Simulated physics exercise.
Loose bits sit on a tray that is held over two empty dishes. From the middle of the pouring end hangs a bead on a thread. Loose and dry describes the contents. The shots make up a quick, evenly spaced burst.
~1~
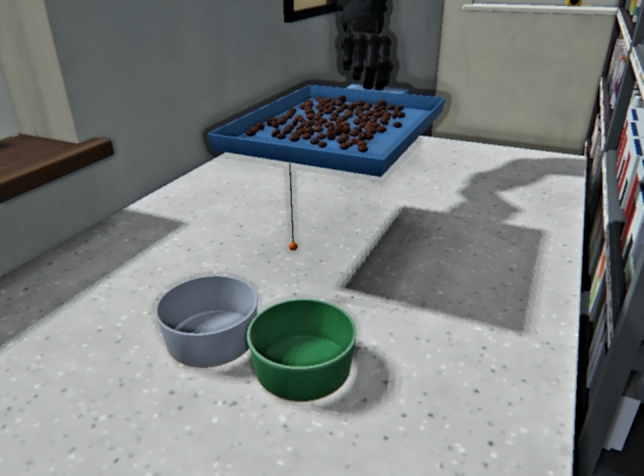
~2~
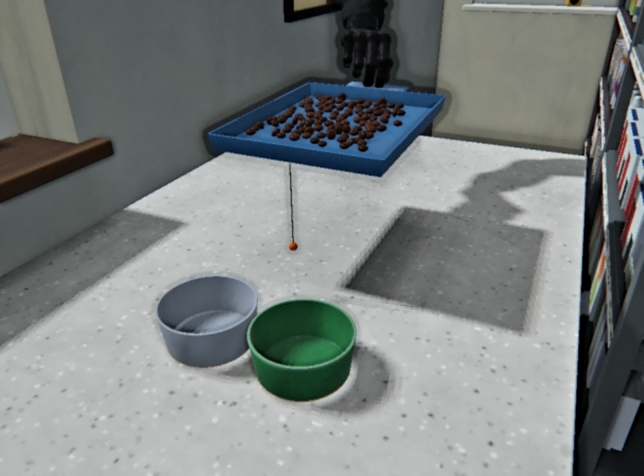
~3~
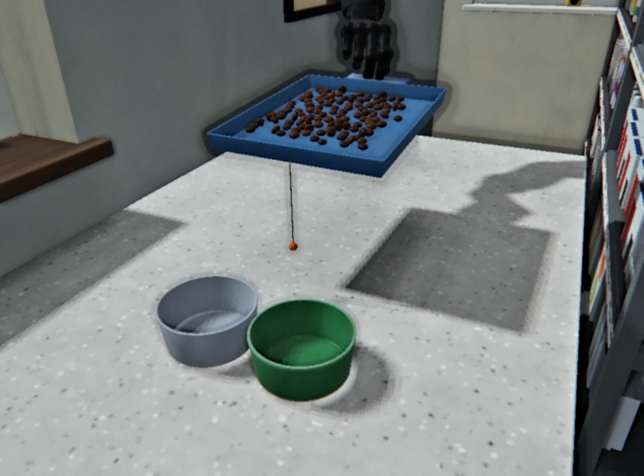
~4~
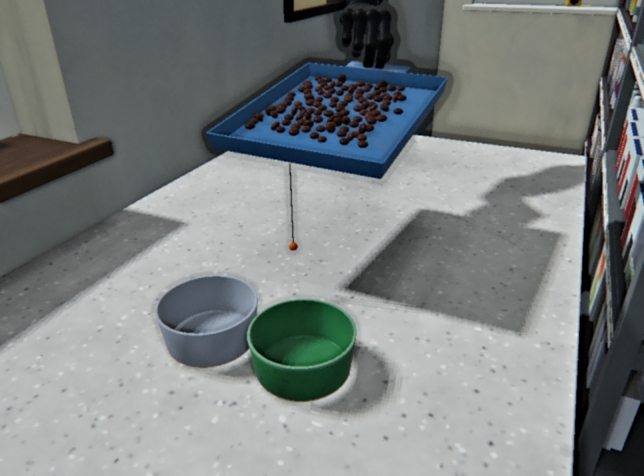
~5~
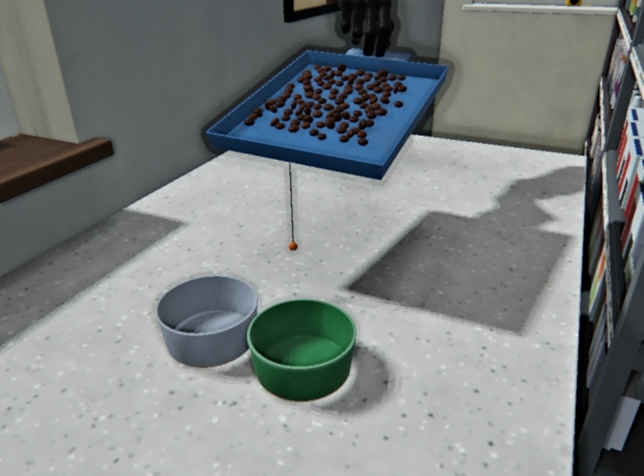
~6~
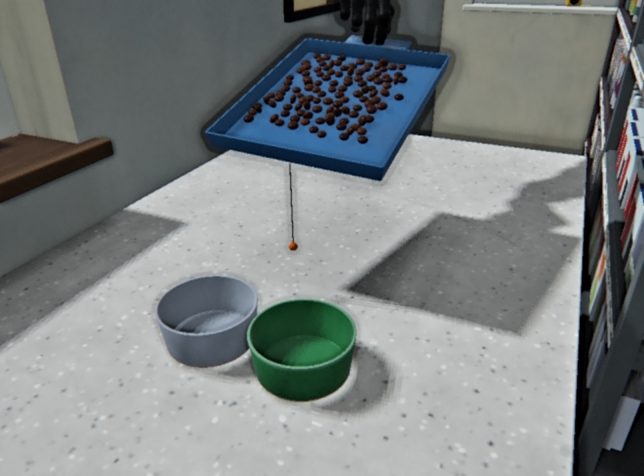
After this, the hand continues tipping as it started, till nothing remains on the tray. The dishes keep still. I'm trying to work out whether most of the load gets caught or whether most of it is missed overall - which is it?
Most of it gets missed.
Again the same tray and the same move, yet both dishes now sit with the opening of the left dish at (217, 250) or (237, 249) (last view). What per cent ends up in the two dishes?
Some 50 percent in the first case, 40 percent in the second.
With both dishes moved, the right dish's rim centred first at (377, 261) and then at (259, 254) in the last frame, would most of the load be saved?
First place: Short of half; second place: Short of half.
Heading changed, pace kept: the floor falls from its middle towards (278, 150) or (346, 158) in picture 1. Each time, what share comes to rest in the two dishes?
About 0 % and about 0 %.
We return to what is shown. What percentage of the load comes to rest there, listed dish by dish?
Left dish 0 per cent; right dish 0 per cent.
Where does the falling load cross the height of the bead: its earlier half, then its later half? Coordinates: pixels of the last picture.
Around (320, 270) at first; around (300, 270) after that.
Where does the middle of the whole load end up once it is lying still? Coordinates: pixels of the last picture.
Resting centre, last frame: Roughly (308, 317).
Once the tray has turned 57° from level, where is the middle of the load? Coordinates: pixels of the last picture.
The load is centred about (312, 143).
Soon after the last picture, tray tipped steeply; nearly all on the tray; a stray few in the air.
A little later, tray tipped right over; about half on the tray; a stray few in the right dish; about a quarter outside both; a small part in the air.
Later still, tray tipped past a quarter turn; a stray few in the right dish; a small part in the left dish; nearly all outside both.
At rest, tray tipped past a quarter turn; a stray few in the right dish; a small part in the left dish; nearly all outside both.
